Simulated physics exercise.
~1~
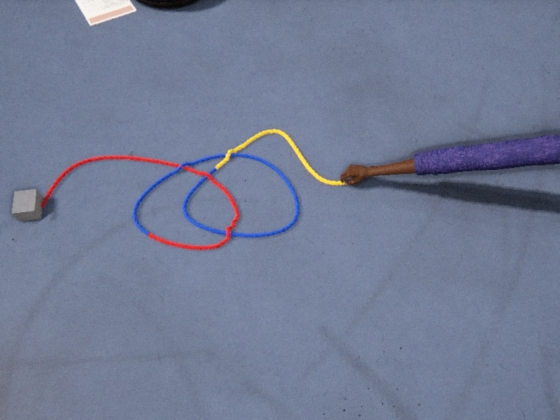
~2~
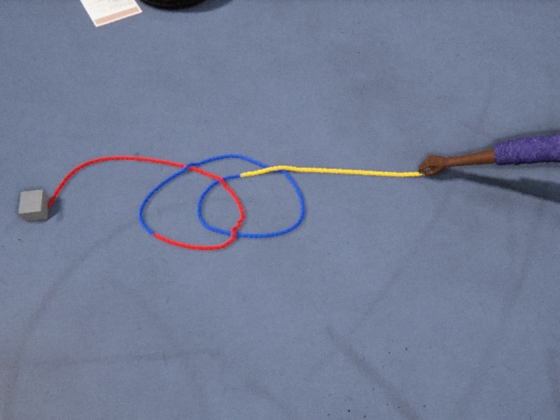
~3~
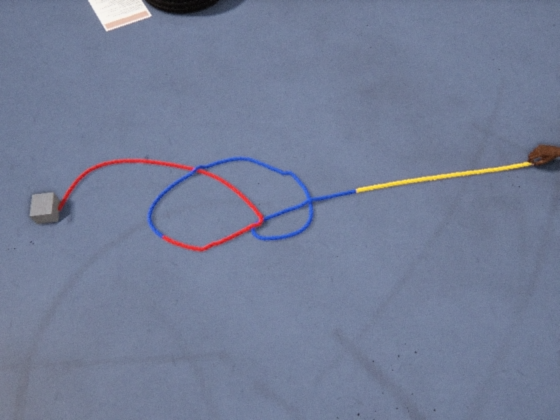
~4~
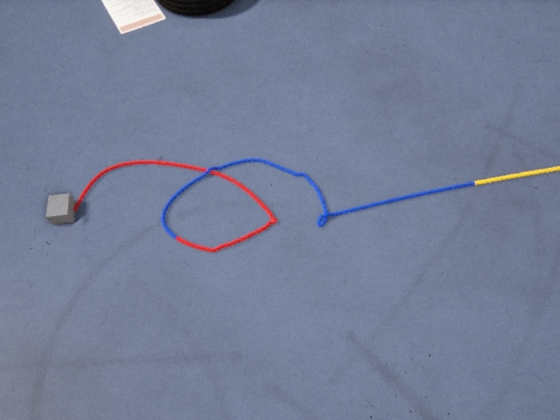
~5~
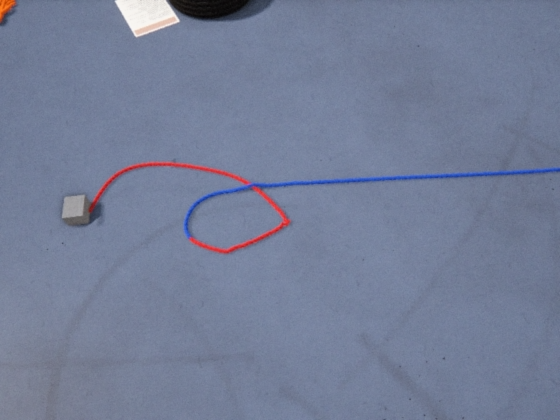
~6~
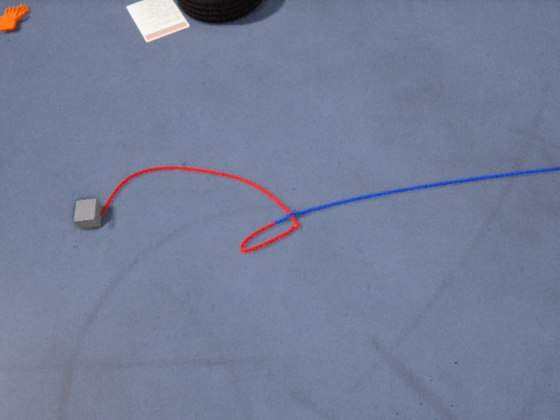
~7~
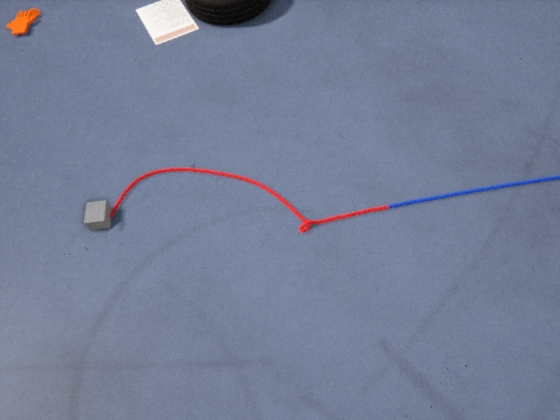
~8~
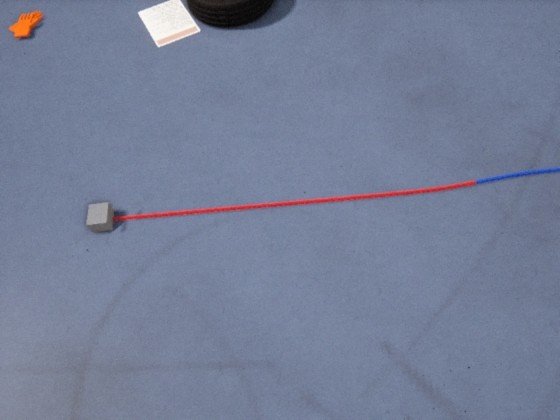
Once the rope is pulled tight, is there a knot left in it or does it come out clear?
It comes out clear. The blue and red loops slip open one after another, and the rope ends in a straight line with no knot.
On a workshop floor, a hand pulls looped rope rightward until it runs straight without knots.
